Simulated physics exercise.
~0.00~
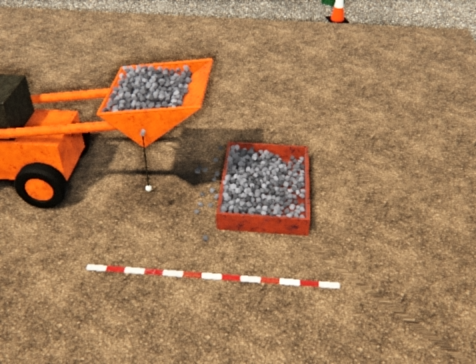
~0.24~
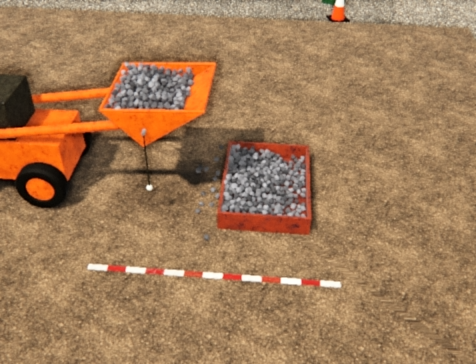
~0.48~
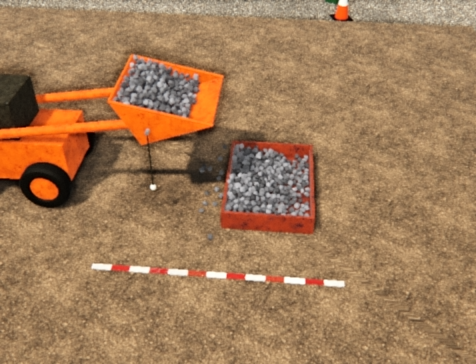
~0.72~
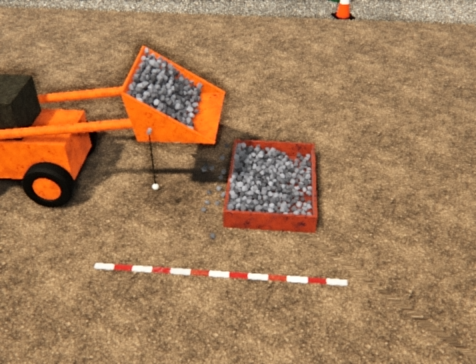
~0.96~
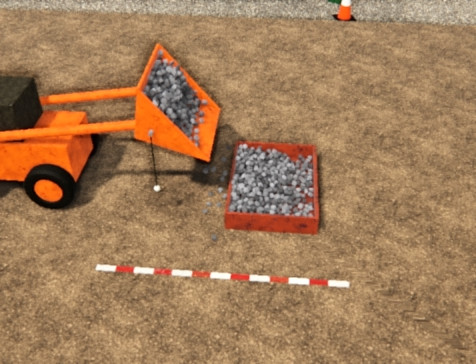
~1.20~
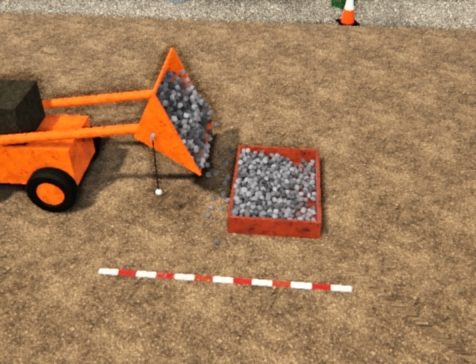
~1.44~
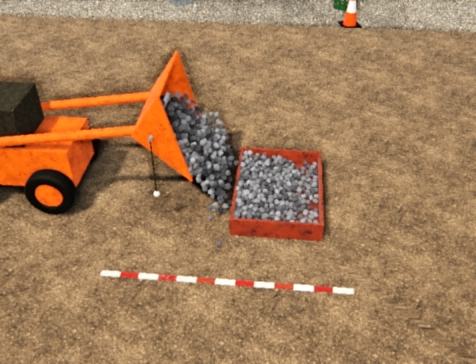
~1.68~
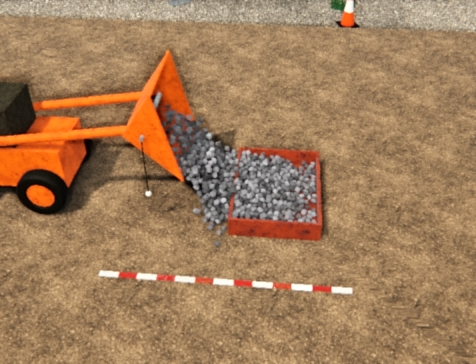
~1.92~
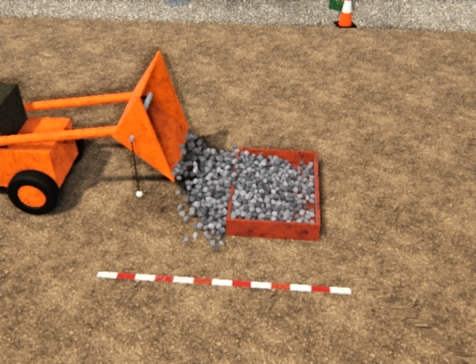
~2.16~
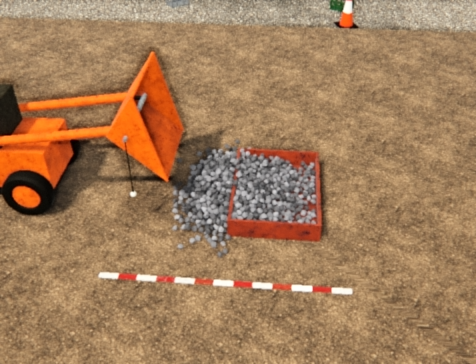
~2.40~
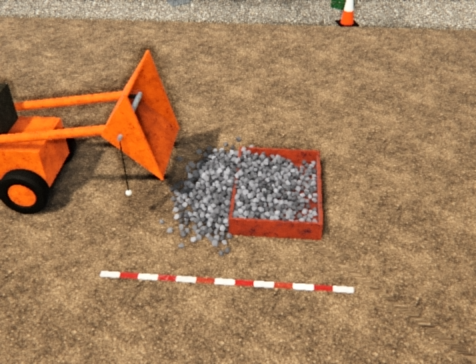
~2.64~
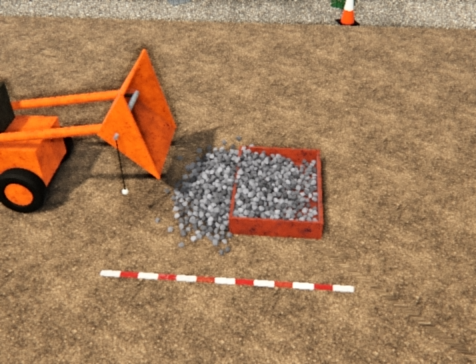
An orange loader tips its raised bucket of grey stones toward a red bin already holding stones, then backs away to the left as they pour out, leaving the bucket empty and most of the load heaped on the ground against the bin's left side.
